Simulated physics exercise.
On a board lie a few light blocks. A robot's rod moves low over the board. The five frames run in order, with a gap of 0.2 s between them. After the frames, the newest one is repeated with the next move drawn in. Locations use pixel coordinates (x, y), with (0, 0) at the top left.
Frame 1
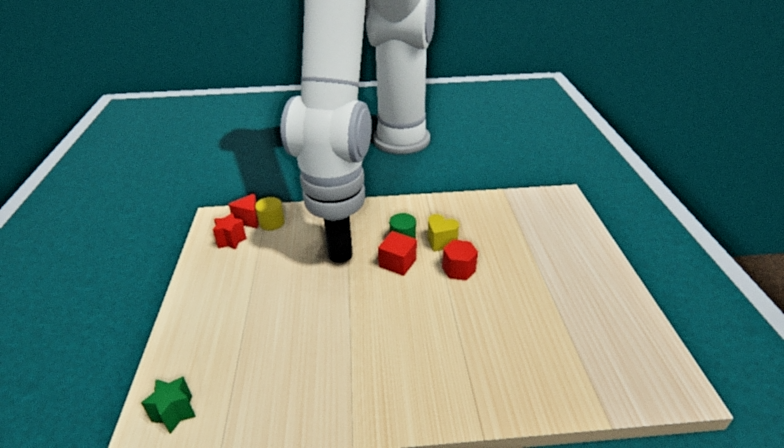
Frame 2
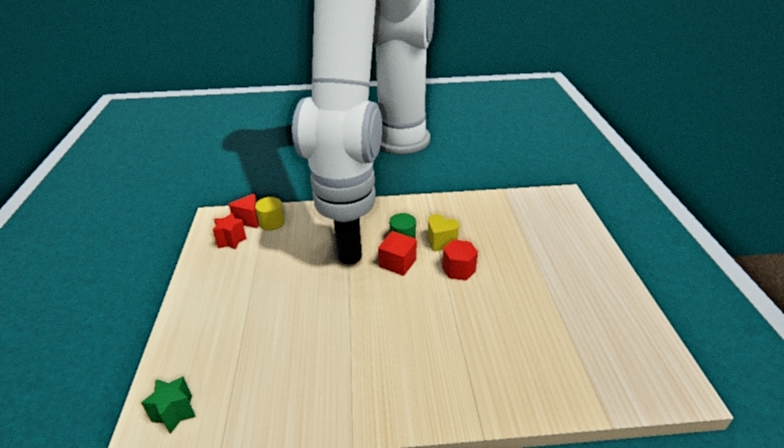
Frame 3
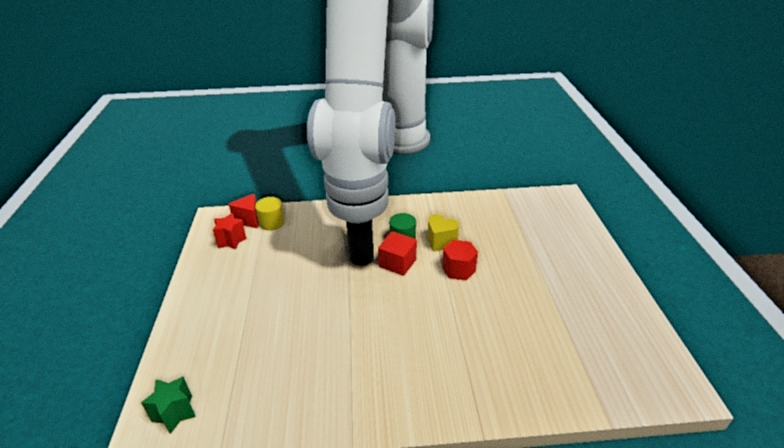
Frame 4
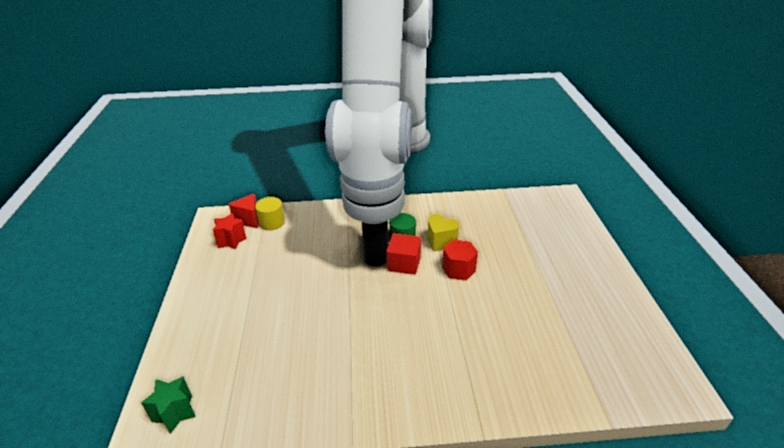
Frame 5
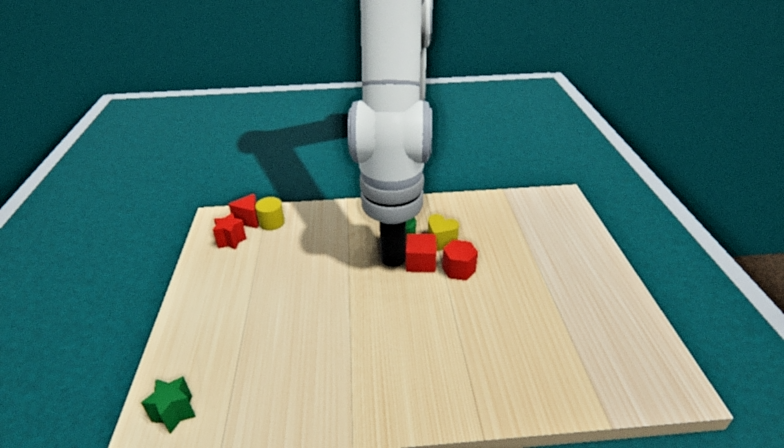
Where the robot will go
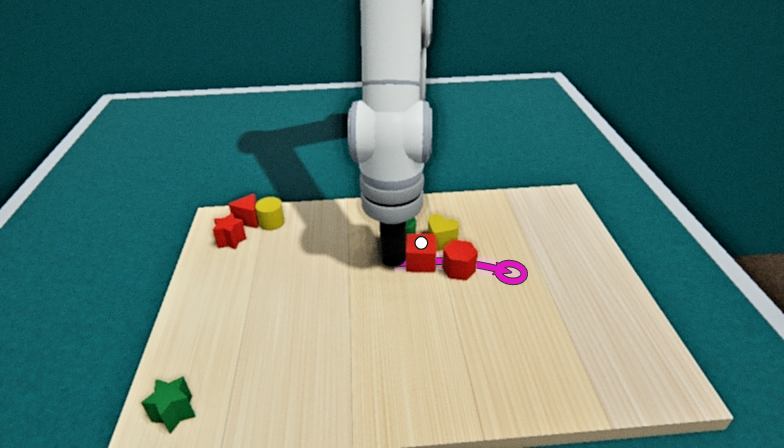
The footage shows a robot arm moving its dark rod rightward low over a wooden board of red, yellow and green blocks, then meeting the red square block and pushing it a short way right, toward the red hexagonal block.
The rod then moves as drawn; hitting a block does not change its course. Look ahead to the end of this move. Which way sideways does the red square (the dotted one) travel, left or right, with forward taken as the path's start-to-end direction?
The red square is shifted sideways to the left, facing along the path from start to end.
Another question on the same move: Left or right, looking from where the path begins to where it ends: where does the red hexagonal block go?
It moves right.
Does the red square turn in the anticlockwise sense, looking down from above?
Yes, it checks out.
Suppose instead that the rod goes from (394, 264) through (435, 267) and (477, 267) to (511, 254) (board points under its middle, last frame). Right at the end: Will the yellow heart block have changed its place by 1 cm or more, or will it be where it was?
It keeps its position.
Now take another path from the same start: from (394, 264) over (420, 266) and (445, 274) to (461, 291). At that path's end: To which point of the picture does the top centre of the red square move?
Around (468, 243).
Path on the board, from (394, 264) via (432, 261) and (472, 264), ending at (511, 272); the dot is on the red square.
What follows on the original path. One third of the way, rod at (433, 256); red square at (462, 242); red hexagonal block at (494, 252).
Two thirds of the way, rod at (473, 259); red square at (502, 243); red hexagonal block at (534, 259), turned 55° clockwise.
At the end, rod at (512, 267); red square at (533, 240), turned 30° anticlockwise; yellow heart block in place; red hexagonal block at (545, 261), turned 90° clockwise.
